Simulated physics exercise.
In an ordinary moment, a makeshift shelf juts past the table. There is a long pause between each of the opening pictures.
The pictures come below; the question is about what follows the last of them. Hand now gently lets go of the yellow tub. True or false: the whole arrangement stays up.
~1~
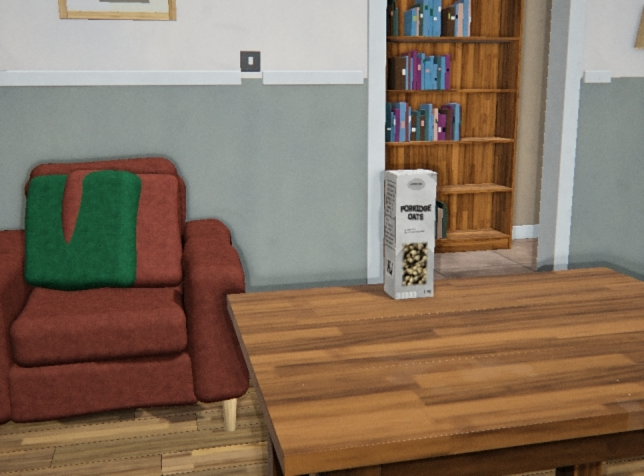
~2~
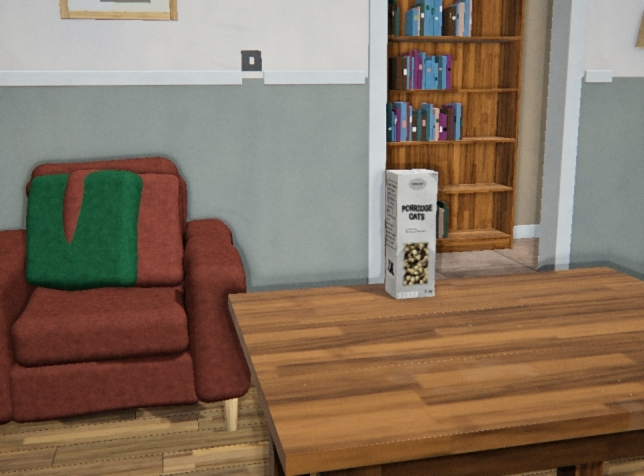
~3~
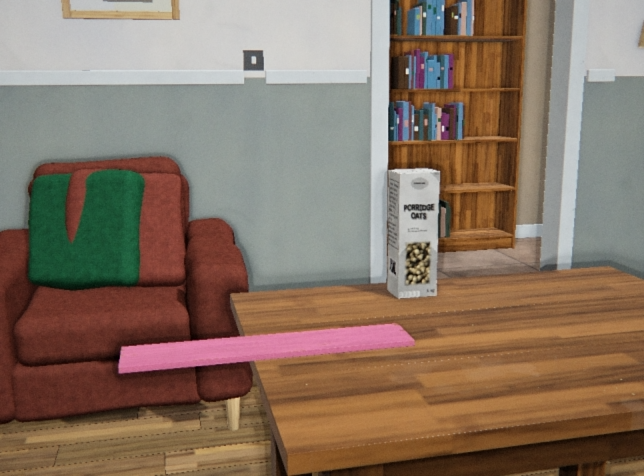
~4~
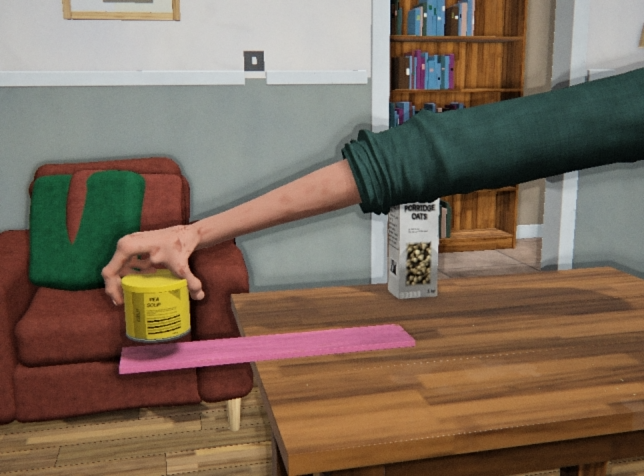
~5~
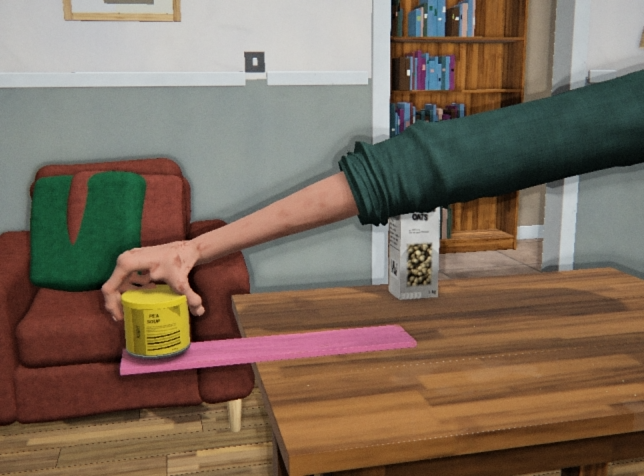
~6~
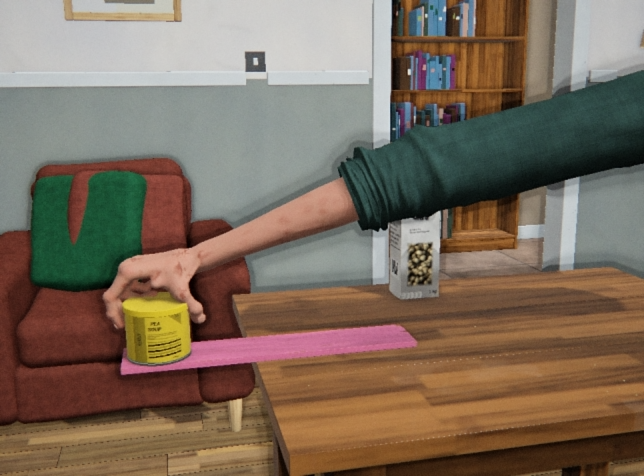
False, it comes down.
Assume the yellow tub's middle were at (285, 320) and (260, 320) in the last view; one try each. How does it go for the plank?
The first time it does not fall, and the second time it does not fall.
Then, 0.50 s after the last picture, pink plank and yellow tub now down on the floor or falling.
Then, 0.70 s after the last picture, things are still on the move.
By the end, down on the floor or falling, pink plank and yellow tub; white carton in place. The plank goes over.
